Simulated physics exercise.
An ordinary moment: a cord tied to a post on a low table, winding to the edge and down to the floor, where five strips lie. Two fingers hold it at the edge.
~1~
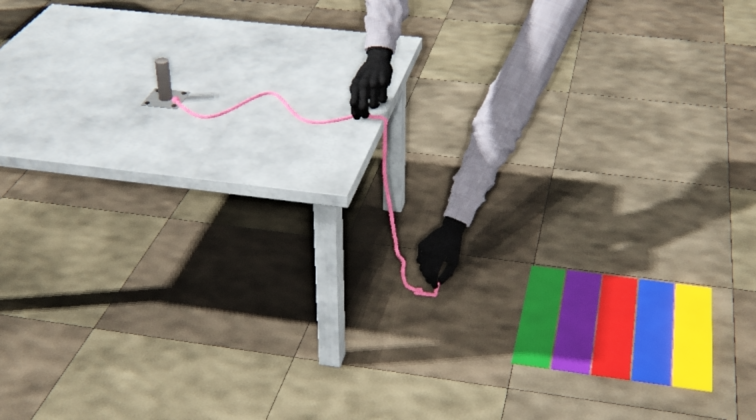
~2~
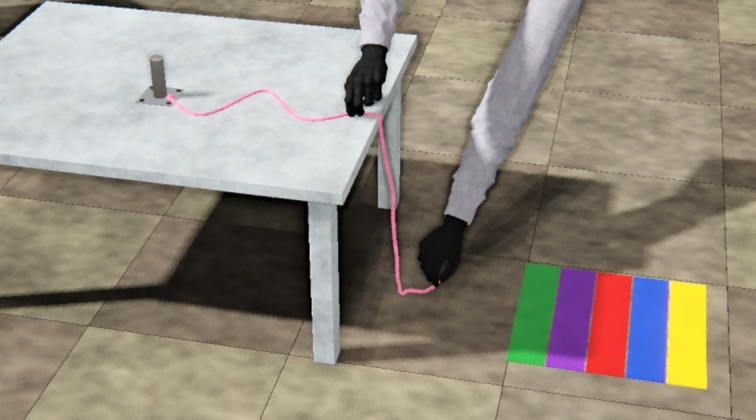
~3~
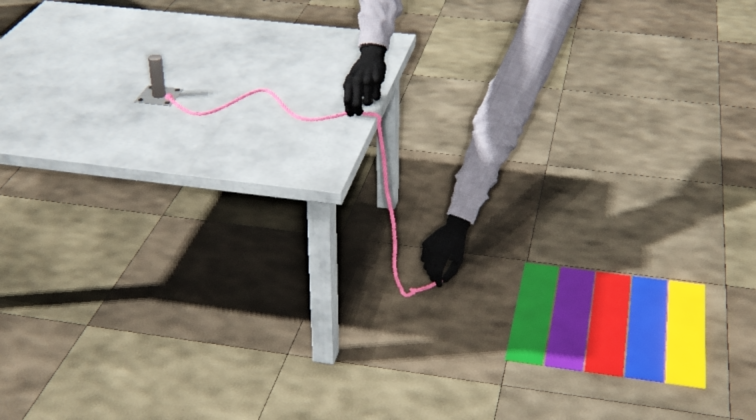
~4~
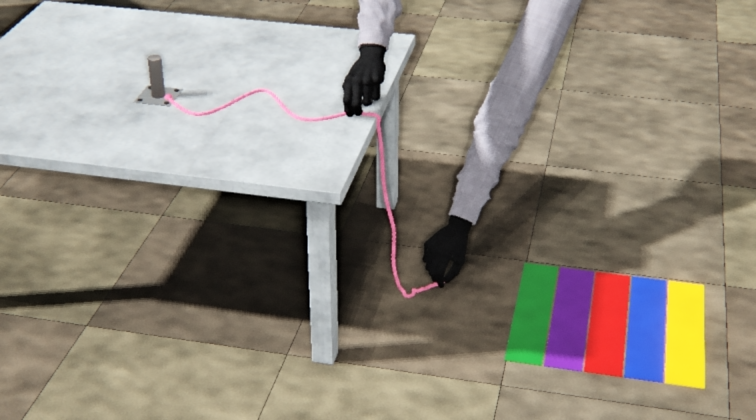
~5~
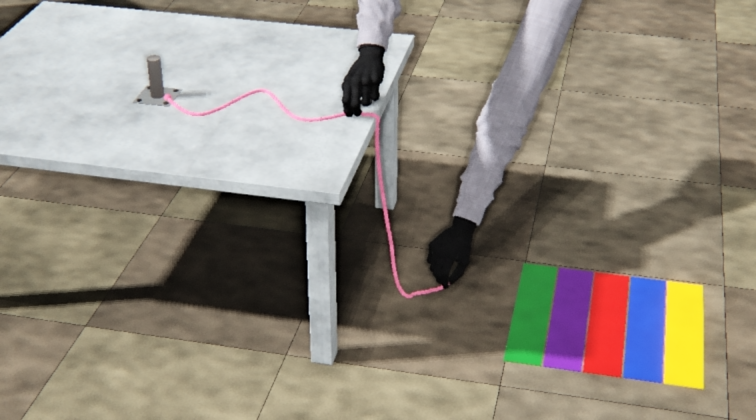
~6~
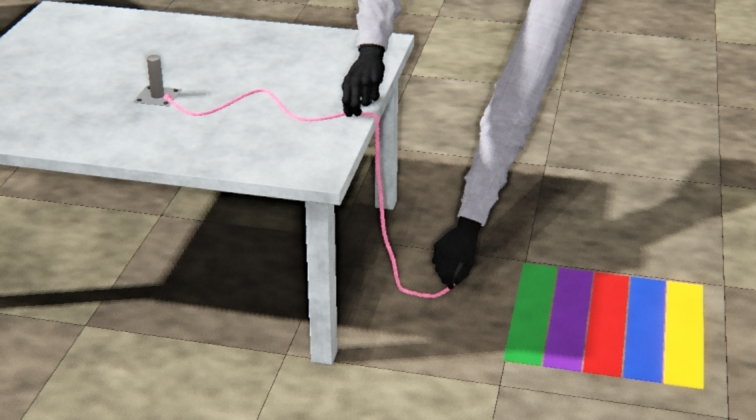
A gloved hand near the floor moved slightly right, drawing the low end of a pink cord with it, while another hand stayed at the table's edge, near five coloured strips.
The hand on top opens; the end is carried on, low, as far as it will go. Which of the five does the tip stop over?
Over blue.
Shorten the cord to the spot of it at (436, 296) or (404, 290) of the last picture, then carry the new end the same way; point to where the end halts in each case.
About (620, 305) and (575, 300).
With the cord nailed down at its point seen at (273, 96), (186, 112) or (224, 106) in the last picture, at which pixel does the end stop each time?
Near (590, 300), (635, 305) and (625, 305).
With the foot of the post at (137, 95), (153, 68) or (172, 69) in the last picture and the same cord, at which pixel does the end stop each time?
About (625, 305), (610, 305) and (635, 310).
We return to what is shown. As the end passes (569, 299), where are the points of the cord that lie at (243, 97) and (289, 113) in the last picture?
Near (276, 103) and (355, 111).
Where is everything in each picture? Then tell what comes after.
End (438, 283); green (534, 347); purple (573, 352); red (612, 357); blue (652, 363); yellow (692, 369), in the first picture.
End (439, 282); cord through (190, 112) (258, 92) (306, 120) (381, 129) (393, 208) (398, 278), in the second picture.
End (442, 282), in the third picture.
End (444, 282); cord through (188, 112) (256, 91) (304, 119) (379, 128) (388, 208) (396, 278), in the fourth picture.
End (448, 283), in the fifth picture.
End (453, 284); cord through (187, 112) (256, 92) (303, 120) (377, 128) (382, 208) (396, 277), in the sixth picture.
Soon after, end near (569, 299); over purple.
After that, end near (618, 305); over red.
At the stop, end near (649, 309); over blue. The end stops over the blue strip.
